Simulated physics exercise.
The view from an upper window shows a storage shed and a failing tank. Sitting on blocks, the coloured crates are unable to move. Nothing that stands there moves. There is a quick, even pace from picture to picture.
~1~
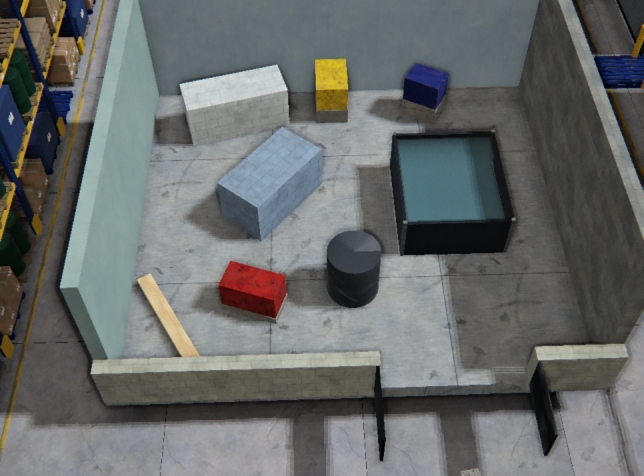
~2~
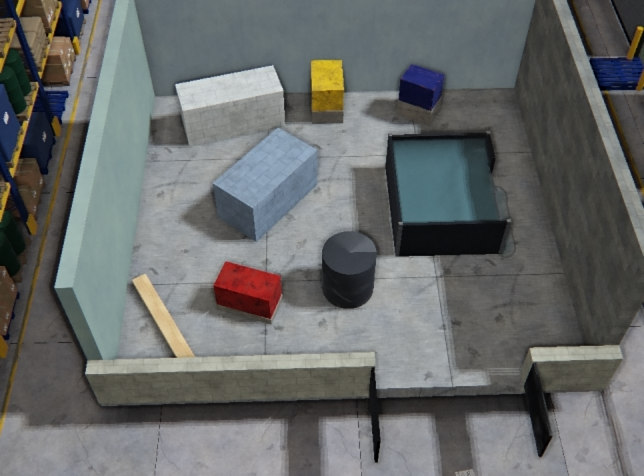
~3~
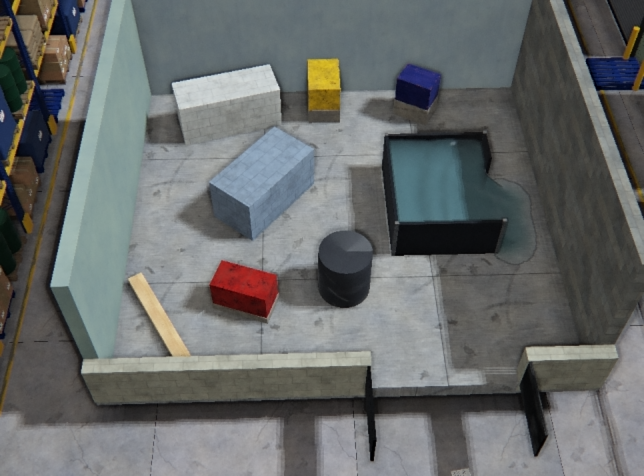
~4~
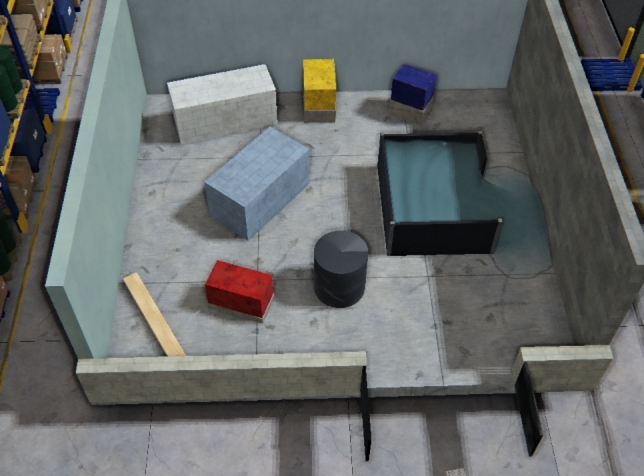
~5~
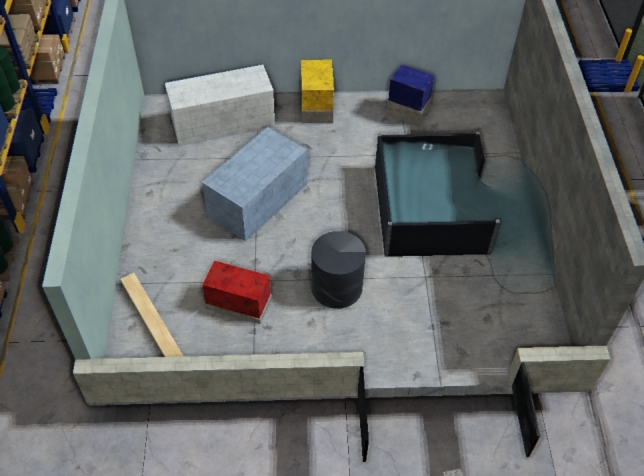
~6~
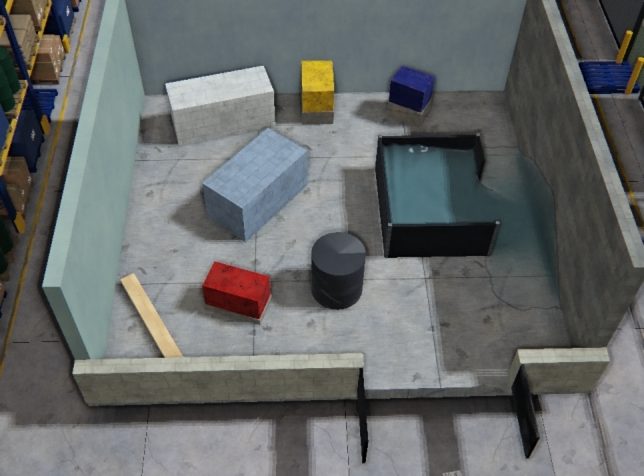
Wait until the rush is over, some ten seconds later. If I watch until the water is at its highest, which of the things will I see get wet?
You would see this: The yellow crate keeps dry; the blue crate keeps dry; the red crate keeps dry.
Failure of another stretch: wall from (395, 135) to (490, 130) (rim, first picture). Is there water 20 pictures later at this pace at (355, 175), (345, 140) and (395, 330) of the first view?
Order as asked: Swamped, swamped, untouched.
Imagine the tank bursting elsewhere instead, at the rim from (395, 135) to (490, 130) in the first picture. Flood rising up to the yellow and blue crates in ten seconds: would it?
The yellow crate is reached; the blue crate is reached.
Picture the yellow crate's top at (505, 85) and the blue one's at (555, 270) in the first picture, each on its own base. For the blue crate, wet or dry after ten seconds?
As for the blue one, it is dampened.
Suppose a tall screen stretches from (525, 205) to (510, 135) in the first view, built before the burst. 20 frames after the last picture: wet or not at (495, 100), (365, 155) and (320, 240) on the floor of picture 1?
One by one: Soaked, spared, spared.
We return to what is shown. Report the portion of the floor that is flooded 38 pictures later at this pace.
That should be about 70 %.
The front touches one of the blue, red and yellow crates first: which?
Answer: The one in blue.
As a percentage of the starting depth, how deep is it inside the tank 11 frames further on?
Near 38 in a hundred.
A moment on, water covers 15 % of the floor; the yellow crate not reached, the blue crate not reached, the red crate not reached.
Next, water covers 25 % of the floor; the yellow crate not reached, the blue crate water round its plinth, the red crate not reached.
Then, water covers 40 % of the floor; the yellow crate water round its plinth, the blue crate water round its plinth, the red crate not reached.
Later, water covers 70 % of the floor; the yellow crate water round its plinth, the blue crate water round its plinth, the red crate water round its plinth.
In the end, water covers 95 % of the floor; the yellow crate stayed above the water, the blue crate stayed above the water, the red crate stayed above the water.
